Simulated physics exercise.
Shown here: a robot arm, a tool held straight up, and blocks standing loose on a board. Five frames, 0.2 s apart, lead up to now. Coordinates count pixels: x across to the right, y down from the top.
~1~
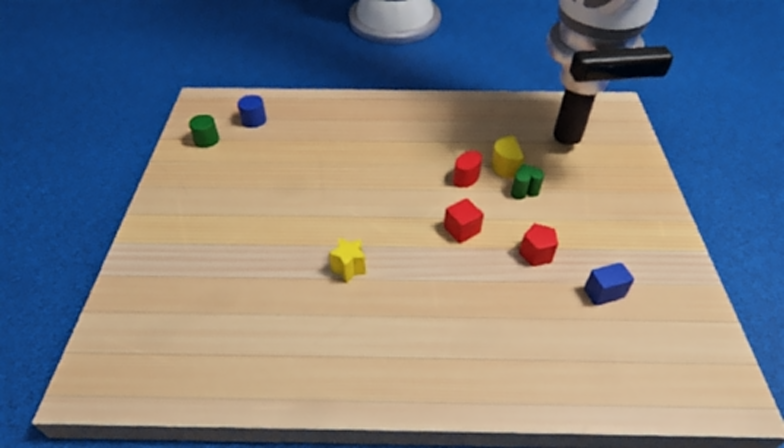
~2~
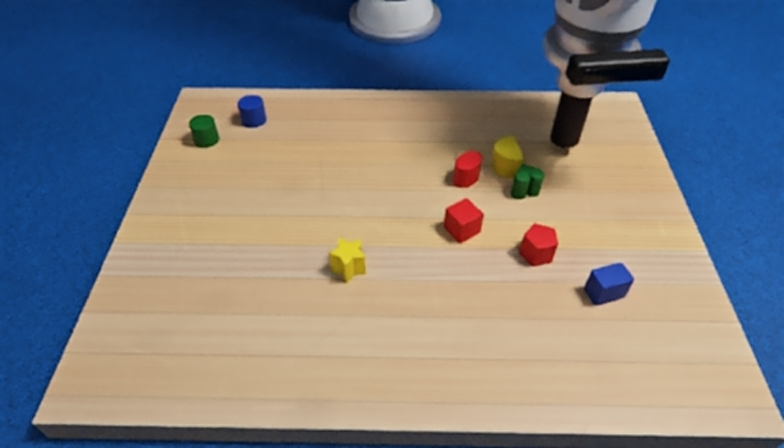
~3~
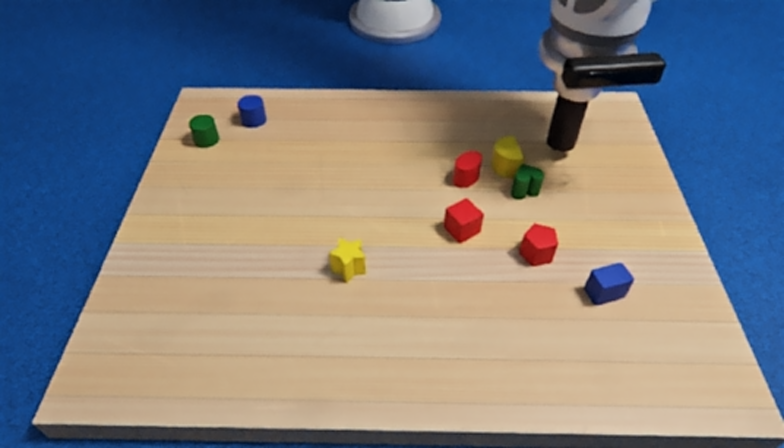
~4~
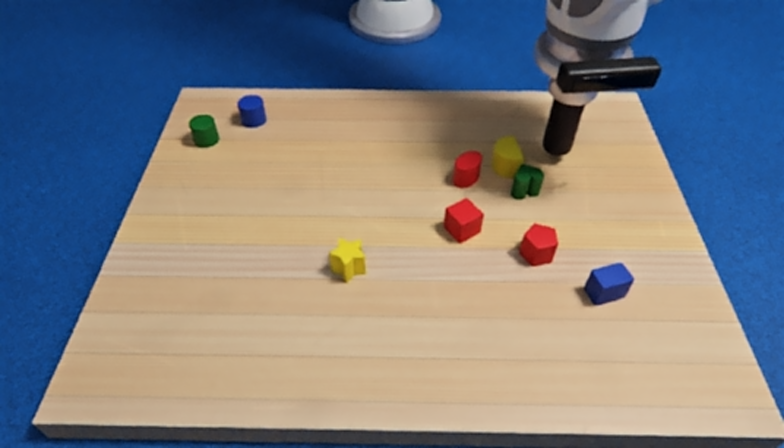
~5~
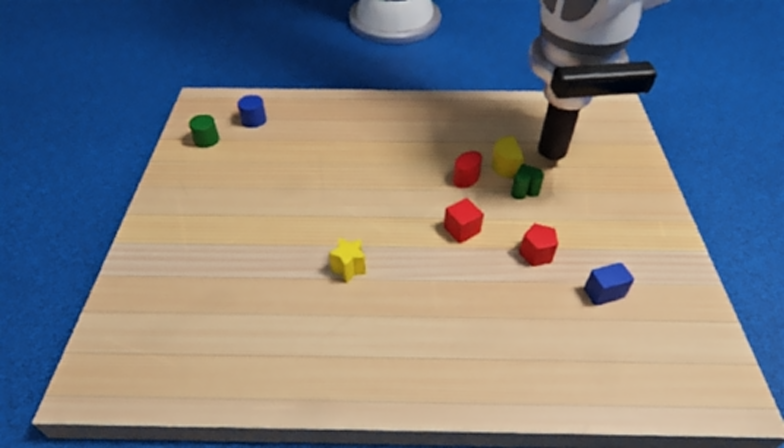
The clip opens on a robot arm holding a dark upright tool near the top right of a wooden board scattered with red, yellow, green and blue blocks. The arm moves the tool slowly a short way left and toward the viewer, coming nearer the green heart-shaped block, while every block stays still.
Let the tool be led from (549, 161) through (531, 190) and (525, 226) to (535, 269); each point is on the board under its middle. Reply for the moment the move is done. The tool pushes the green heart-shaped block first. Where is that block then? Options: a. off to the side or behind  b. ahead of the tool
Letter a.
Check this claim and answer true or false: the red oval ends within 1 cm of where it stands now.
The statement is true.
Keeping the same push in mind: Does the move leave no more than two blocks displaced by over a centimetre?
Yes, it checks out.
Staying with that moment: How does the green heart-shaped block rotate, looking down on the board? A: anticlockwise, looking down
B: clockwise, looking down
B (clockwise, looking down)
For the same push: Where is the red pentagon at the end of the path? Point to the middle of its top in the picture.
My best guess is (566, 272).
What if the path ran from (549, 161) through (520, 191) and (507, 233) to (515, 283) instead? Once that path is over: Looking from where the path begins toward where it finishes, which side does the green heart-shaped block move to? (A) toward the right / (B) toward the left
I choose A.
The first path, step by step. One third of the way, tool at (534, 180); green heart-shaped block at (517, 183), turned 25° clockwise.
Two thirds of the way, tool at (527, 216); green heart-shaped block at (500, 201), turned 75° clockwise.
At the end, tool at (538, 259); red oval in place; yellow D-shaped block in place; green heart-shaped block at (500, 201), turned 75° clockwise; red pentagon at (566, 272), turned 55° anticlockwise.
